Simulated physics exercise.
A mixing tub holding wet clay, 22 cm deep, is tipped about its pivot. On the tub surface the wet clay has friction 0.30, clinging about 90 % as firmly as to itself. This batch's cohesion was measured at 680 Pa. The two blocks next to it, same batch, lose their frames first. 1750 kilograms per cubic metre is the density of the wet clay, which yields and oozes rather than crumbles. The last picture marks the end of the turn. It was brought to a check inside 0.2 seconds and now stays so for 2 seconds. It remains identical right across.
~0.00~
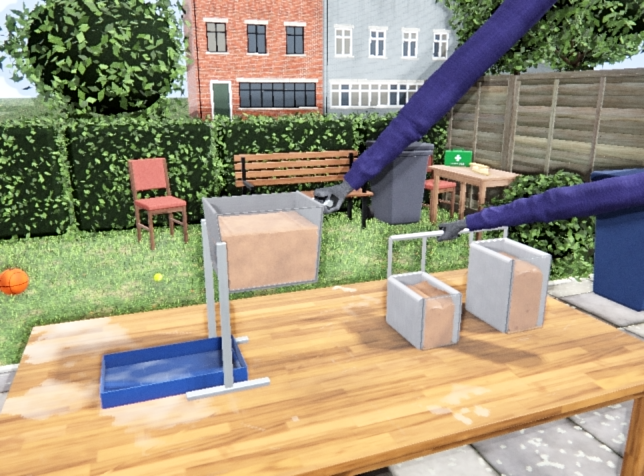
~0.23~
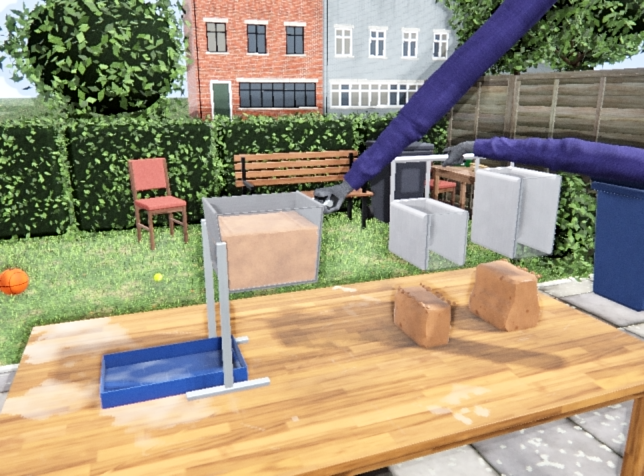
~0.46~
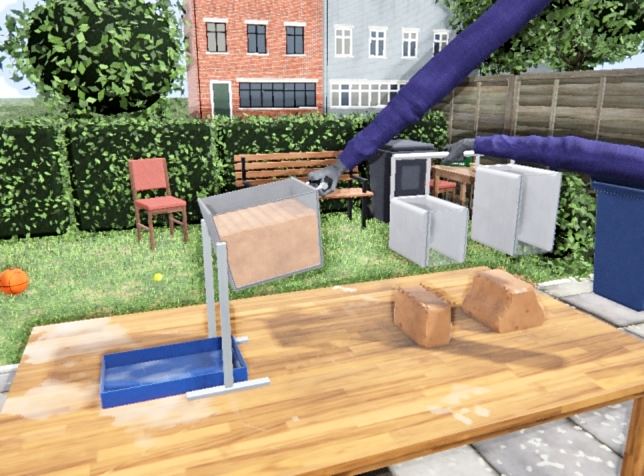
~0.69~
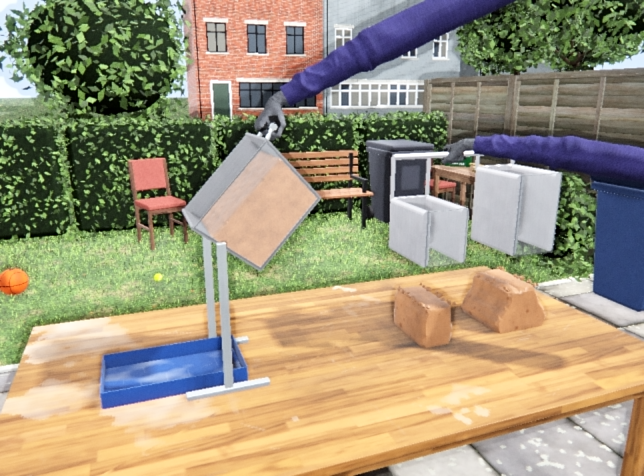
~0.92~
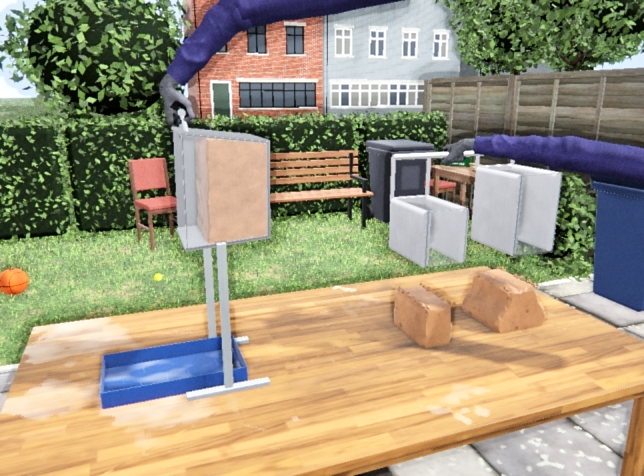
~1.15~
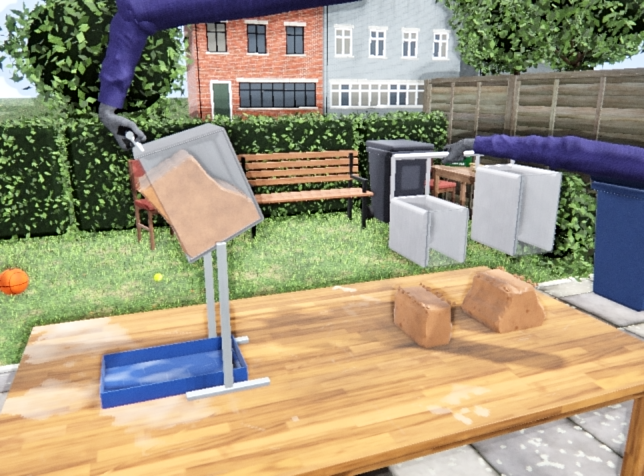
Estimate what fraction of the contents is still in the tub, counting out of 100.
Roughly 11 out of 100.
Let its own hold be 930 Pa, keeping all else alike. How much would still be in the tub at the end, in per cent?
It would come to about 12 %.
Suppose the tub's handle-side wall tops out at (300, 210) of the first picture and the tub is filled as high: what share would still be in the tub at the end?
Around 12 percent would still be in the tub at the end.
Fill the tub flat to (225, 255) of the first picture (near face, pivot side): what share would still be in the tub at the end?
I'd guess around 12 in a hundred.
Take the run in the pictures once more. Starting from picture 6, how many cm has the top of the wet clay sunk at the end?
The top ends up some 13 cm below its level in the last picture.
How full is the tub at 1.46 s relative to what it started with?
Close to 25 in a hundred.
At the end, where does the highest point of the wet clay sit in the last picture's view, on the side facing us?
Peak location: Approx. (253, 204).
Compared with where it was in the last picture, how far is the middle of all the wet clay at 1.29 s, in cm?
I'd estimate roughly 14 centimetres.
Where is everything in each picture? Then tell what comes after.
Handle-side rim at (321, 206), tilt 0 degrees; highest point of the wet clay at (298, 229); test blocks 15 cm, 23 cm high (left to right), in the first frame.
Handle-side rim at (321, 206), tilt 0 degrees; highest point of the wet clay at (298, 229); test blocks 15 cm, 20 cm high (left to right), in the second frame.
Handle-side rim at (315, 191), tilt 9 degrees; highest point of the wet clay at (311, 214); test blocks 15 cm, 17 cm high (left to right), in the third frame.
Handle-side rim at (265, 141), tilt 47 degrees; highest point of the wet clay at (280, 162); test blocks 15 cm, 17 cm high (left to right), in the fourth frame.
Handle-side rim at (181, 136), tilt 88 degrees; highest point of the wet clay at (207, 141); test blocks 15 cm, 17 cm high (left to right), in the fifth frame.
Handle-side rim at (137, 160), tilt 112 degrees; highest point of the wet clay at (189, 159); test blocks 15 cm, 17 cm high (left to right), in the sixth frame.
By 1.29 s, the tub is at 112 degrees and holds 39 %.
By 1.46 s, the tub is at 112 degrees and holds 23 %.
By 1.63 s, the tub is at 112 degrees and holds 11 %.
By 1.80 s, the tub is at 112 degrees and holds 11 %.
By 3.15 s, at the end, the tub is at 112 degrees and holds 11 %.
